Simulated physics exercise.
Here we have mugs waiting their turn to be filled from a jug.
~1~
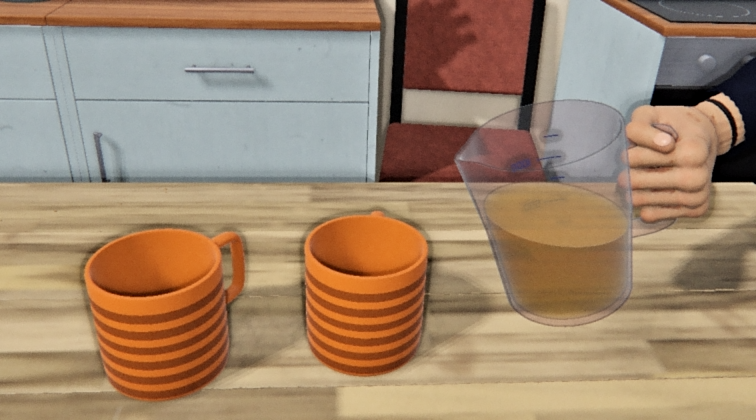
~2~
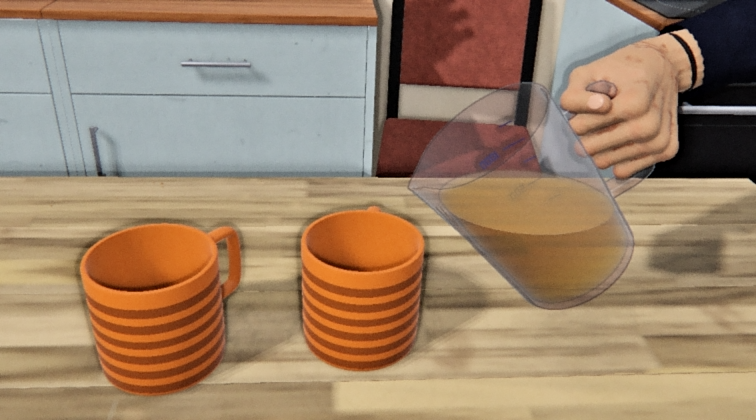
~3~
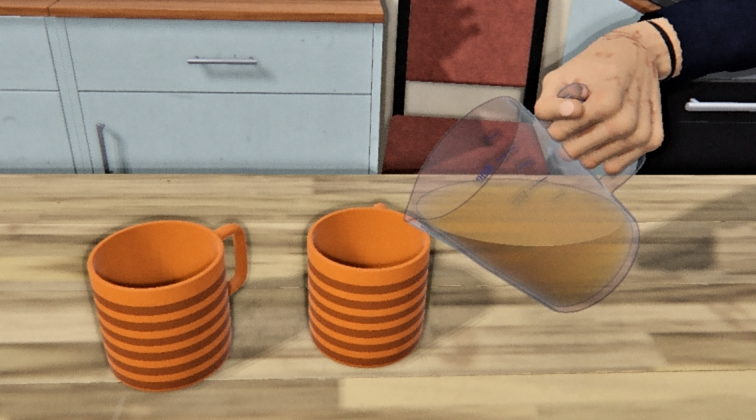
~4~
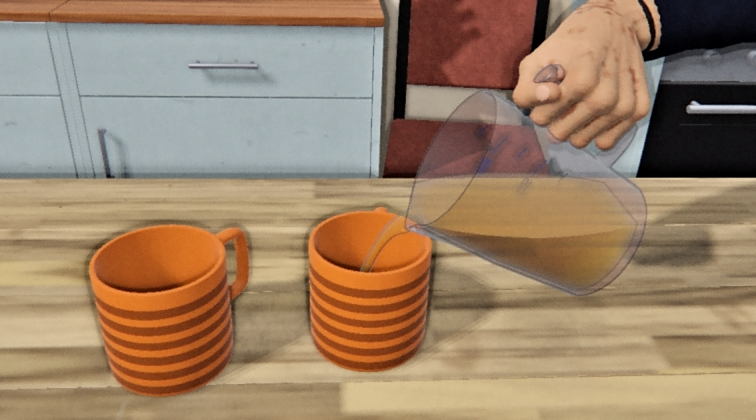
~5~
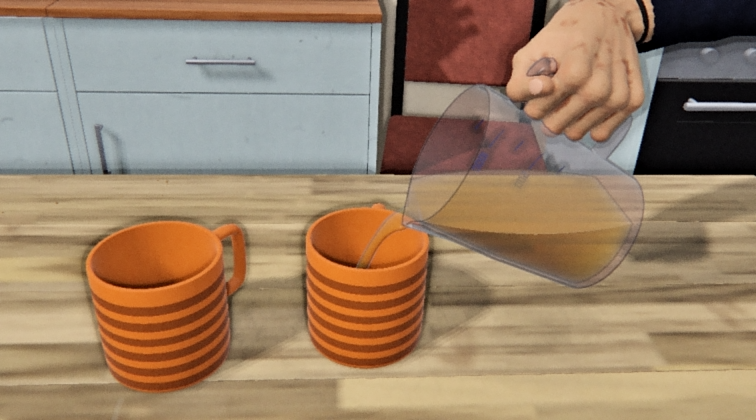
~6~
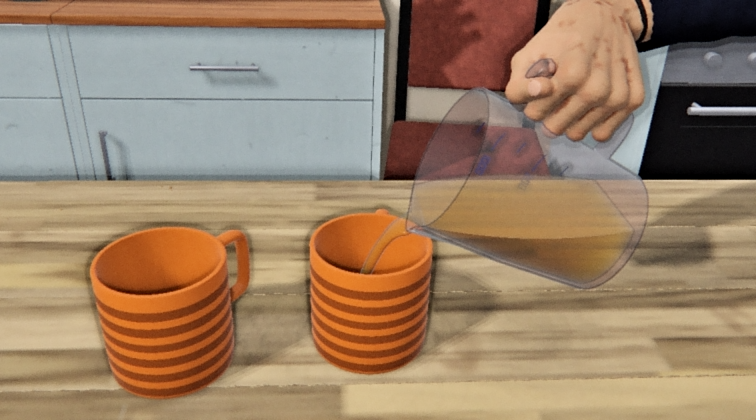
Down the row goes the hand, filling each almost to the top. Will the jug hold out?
No.
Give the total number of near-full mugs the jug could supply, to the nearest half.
Near 1.0, I'd say.
Soon after, the first is about half full.
Later, the first is done and the jug has a little of its load.
In the end, the jug is empty with one filled and the next at a little of a serving.
